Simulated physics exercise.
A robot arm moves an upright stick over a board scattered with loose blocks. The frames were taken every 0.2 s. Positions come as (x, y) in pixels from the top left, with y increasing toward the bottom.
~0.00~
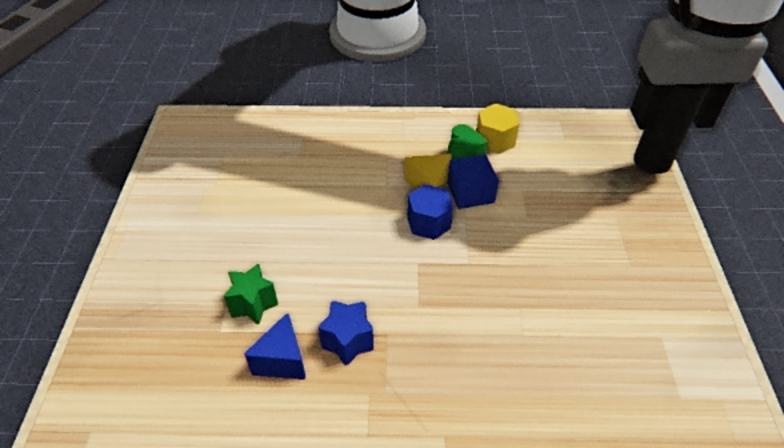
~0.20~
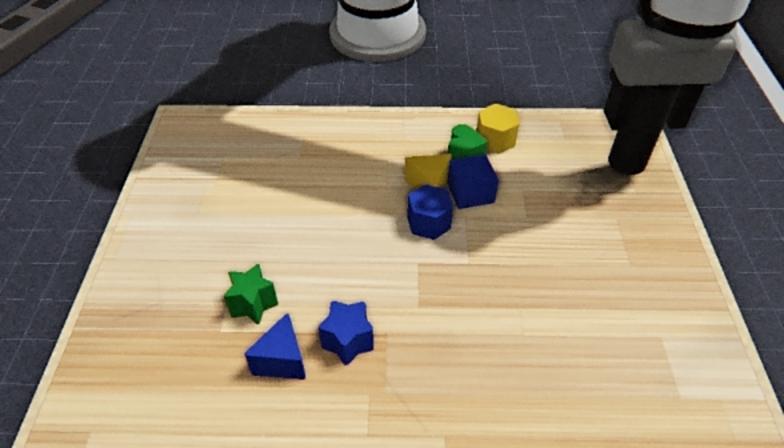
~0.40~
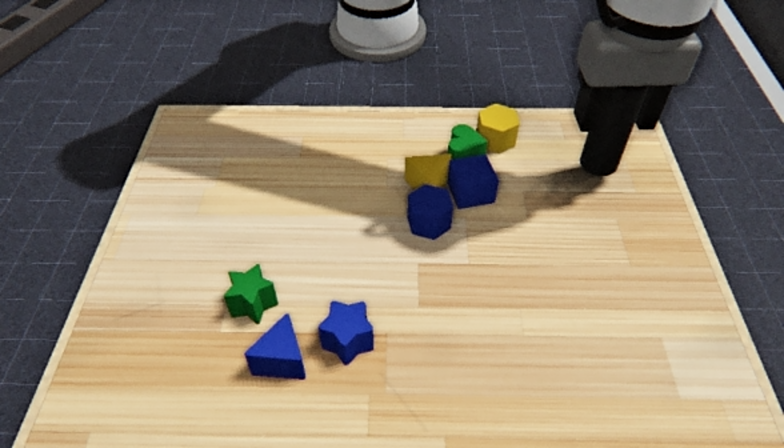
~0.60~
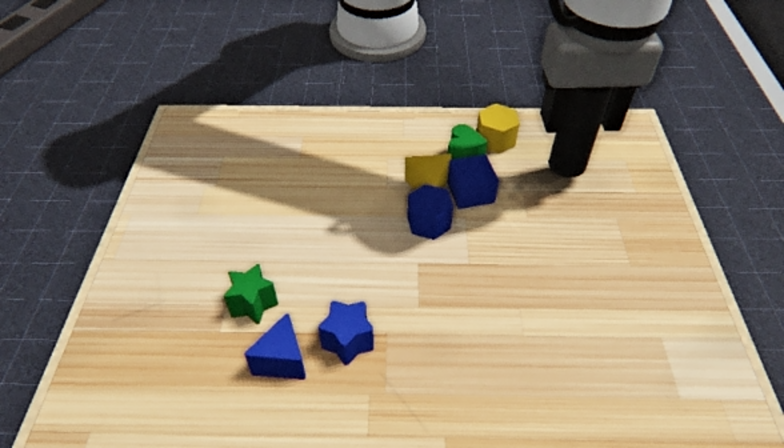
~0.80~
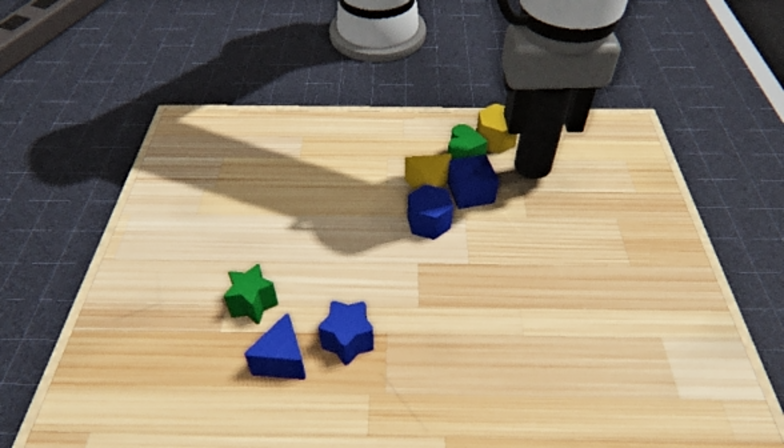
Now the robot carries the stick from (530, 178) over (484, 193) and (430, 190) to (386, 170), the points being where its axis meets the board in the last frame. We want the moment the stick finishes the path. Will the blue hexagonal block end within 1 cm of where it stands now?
Going by the path, yes.
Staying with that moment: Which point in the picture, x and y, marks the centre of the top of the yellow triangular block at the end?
Put as a pixel place, it's (314, 161).
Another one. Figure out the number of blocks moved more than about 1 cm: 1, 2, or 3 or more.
It should be two.
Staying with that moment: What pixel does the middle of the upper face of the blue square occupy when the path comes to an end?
Its top face will be centred at roughly (349, 156).
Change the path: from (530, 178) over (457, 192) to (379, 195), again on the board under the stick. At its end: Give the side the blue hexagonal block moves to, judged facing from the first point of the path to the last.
Measured against the direction from start to end, the blue hexagonal block shifts toward the left-hand side.
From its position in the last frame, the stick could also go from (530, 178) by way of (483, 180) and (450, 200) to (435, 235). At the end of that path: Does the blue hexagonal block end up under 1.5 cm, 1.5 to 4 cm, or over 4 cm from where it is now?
Past 4 cm.
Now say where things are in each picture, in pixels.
Stick tip at (652, 162); block tops, yellow triangular block at (431, 164); blue hexagonal block at (431, 200); blue square at (474, 170), in the first frame.
Stick at (627, 163); blocks unchanged, in the second frame.
Stick at (598, 164); blocks unchanged, in the third frame.
Stick at (567, 165); blocks unchanged, in the fourth frame.
Stick at (533, 166); yellow triangular block at (431, 164); blue hexagonal block at (431, 200); blue square at (474, 170), in the fifth frame.
What follows on the original path. One third of the way, stick at (485, 181); yellow triangular block at (413, 163), turned 20° anticlockwise; blue square at (447, 171), turned 15° clockwise.
Two thirds of the way, stick at (430, 178); yellow triangular block at (358, 159), turned 15° anticlockwise; blue square at (391, 167), turned 20° clockwise.
At the end, stick at (385, 158); yellow triangular block at (314, 161), turned 50° anticlockwise; blue hexagonal block in place; blue square at (349, 156), turned 15° anticlockwise.
